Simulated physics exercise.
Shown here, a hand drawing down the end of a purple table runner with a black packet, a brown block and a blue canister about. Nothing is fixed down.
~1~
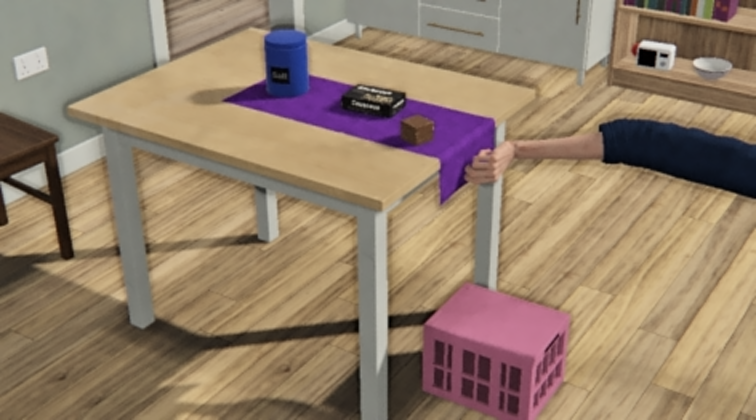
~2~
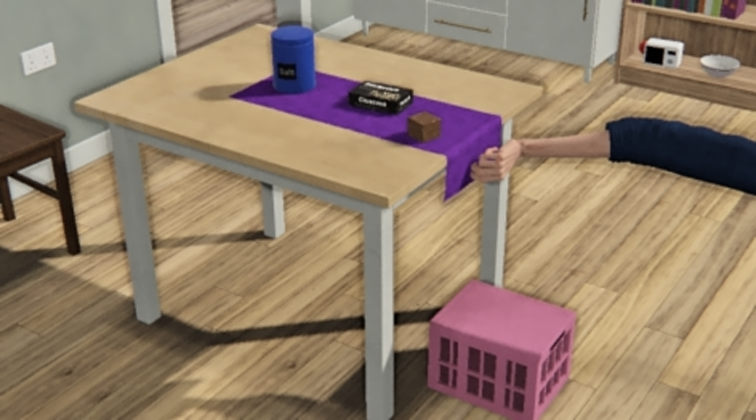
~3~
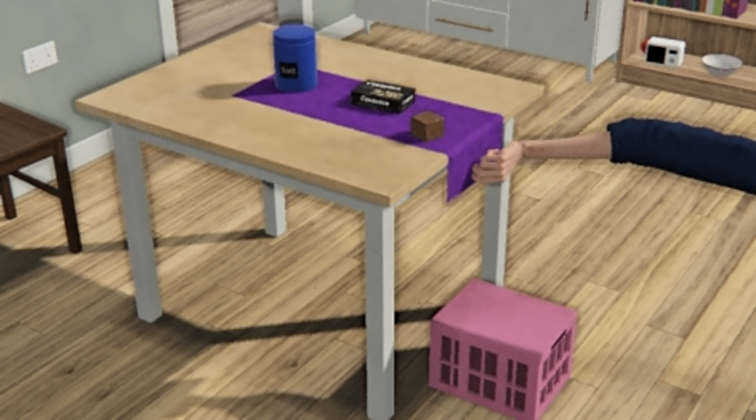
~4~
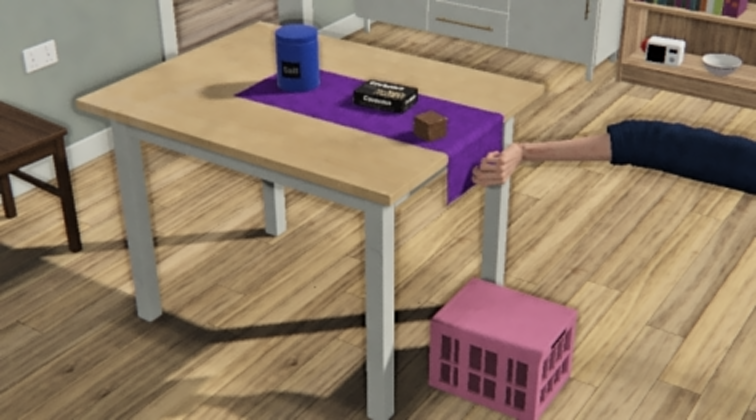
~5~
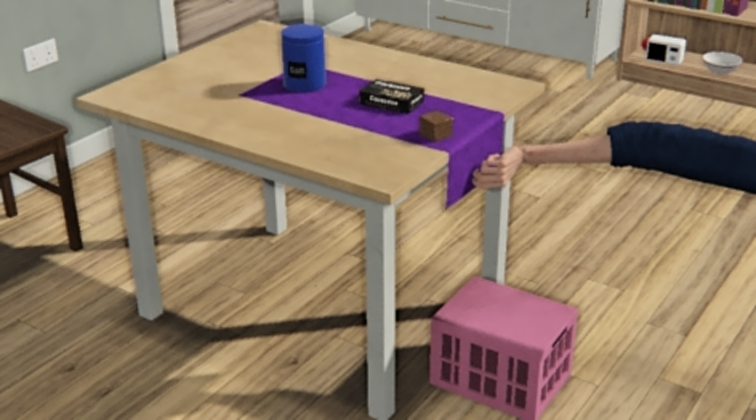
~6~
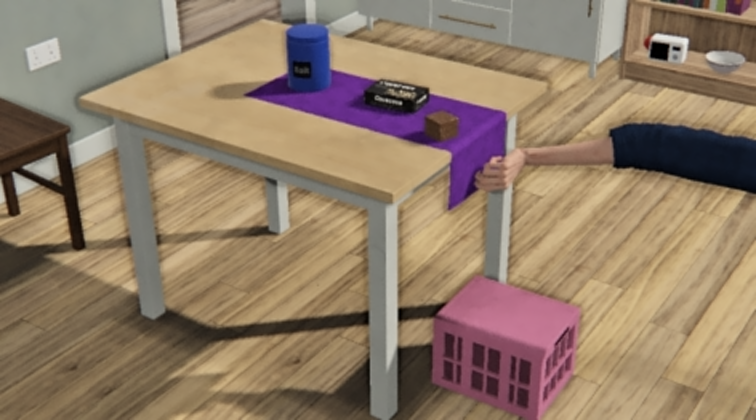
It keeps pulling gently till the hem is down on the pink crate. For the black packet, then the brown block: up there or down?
Outcome: The black packet goes over the edge, the brown block is carried off the end.
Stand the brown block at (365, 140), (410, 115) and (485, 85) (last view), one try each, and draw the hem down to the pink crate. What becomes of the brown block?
First try: It remains up there; second try: It comes down; third try: It holds its place on top.
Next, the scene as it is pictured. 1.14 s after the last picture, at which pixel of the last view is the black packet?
Near (451, 110).
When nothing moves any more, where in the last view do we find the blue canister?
Close to (414, 84).
Then, 1.14 s on from there, hem going down; packet carried along near (451, 110); block down below near (502, 292).
Then, 2.18 s on from there, hem on the crate; packet down below near (515, 276); block down below near (502, 292).
In the end, hem on the crate; packet down below near (515, 276); block down below near (502, 292). The black packet is carried off the end and the brown block falls off.
